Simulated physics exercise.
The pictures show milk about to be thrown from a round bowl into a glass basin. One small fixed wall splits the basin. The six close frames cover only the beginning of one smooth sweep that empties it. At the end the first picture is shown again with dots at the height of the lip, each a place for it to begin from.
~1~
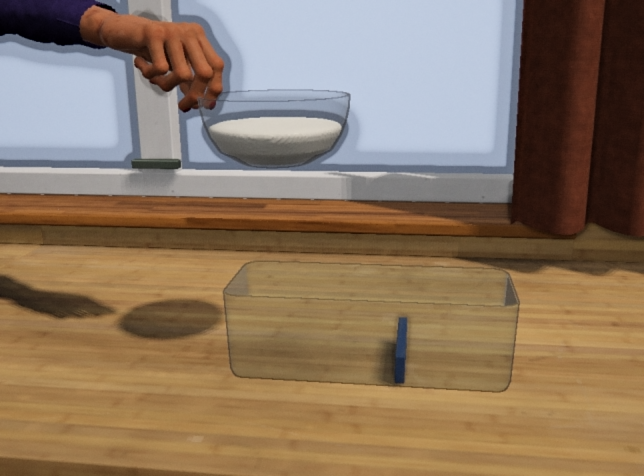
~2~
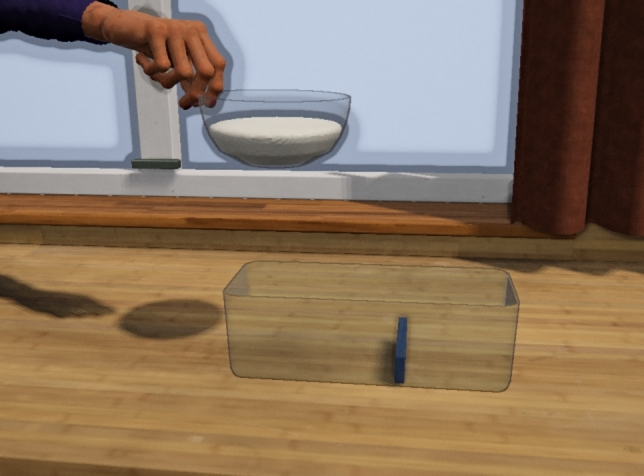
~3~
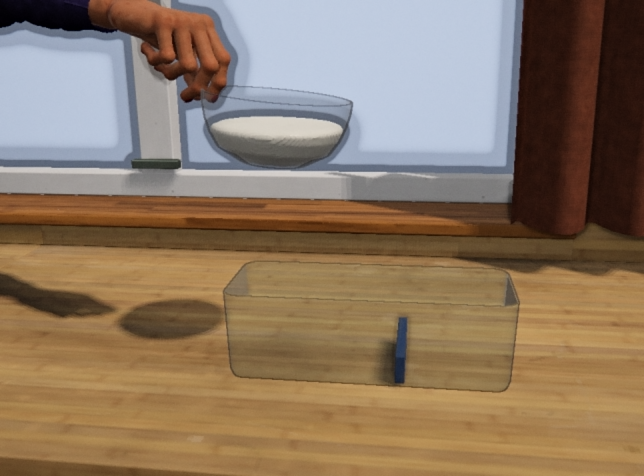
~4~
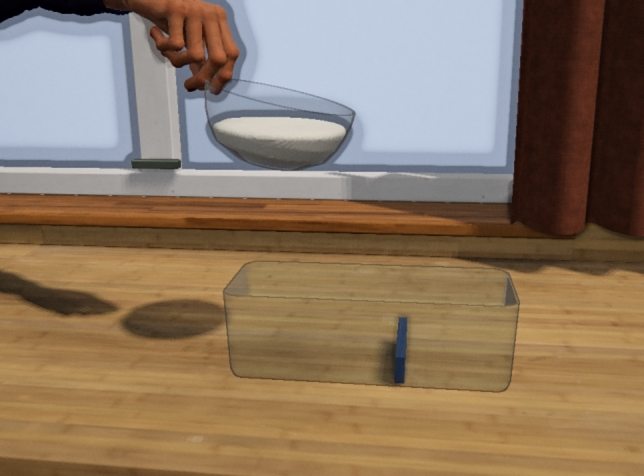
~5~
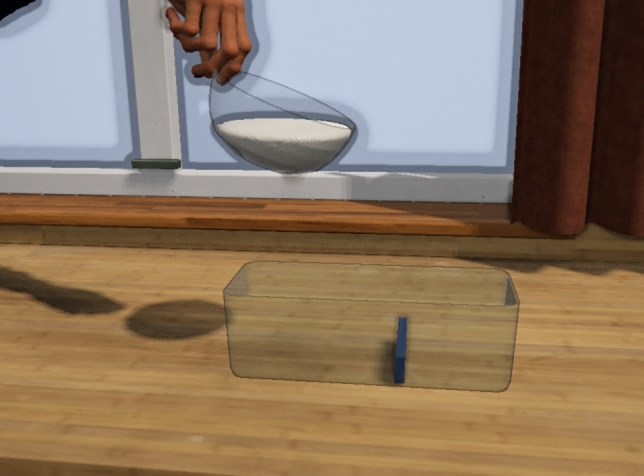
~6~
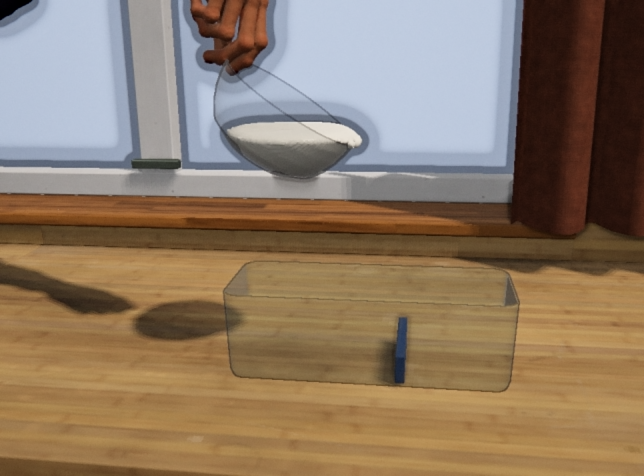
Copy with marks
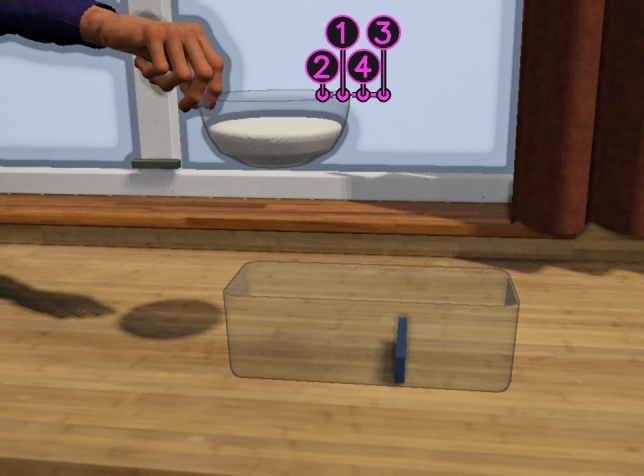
The footage shows a hand holding a clear round bowl of milk above a glass basin on a wooden surface, first nearly level, then tilting it steadily to the right until the milk reaches over the lowered lip.
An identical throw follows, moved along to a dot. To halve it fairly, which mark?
4 beats the others.
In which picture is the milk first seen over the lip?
In picture 6.
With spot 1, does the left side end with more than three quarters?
No, it does not.
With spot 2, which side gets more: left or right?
More ends on the left.
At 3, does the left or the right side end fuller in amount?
The right one.
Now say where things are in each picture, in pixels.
Upright, lip at (347, 94); basin from (231, 373) to (510, 389); top of the wall at (402, 335); nothing has left yet.
Upright, lip at (348, 96); nothing has left yet.
Tipped about 6°, lip at (350, 103); nothing has left yet.
Tipped about 13°, lip at (353, 113); nothing has left yet.
Tipped about 23°, lip at (354, 126); nothing has left yet.
Tipped about 35°, lip at (353, 142); milk is over the lip, down to (353, 142).
On the marked copy, 1 at (342, 94); 2 at (322, 94); 3 at (383, 94); 4 at (363, 94).
With 1, about 69 % ends left of the wall and 30 % right of it.
With 2, about 91 % ends left of the wall and 7 % right of it.
With 3, about 31 % ends left of the wall and 68 % right of it.
With 4, about 46 % ends left of the wall and 53 % right of it.
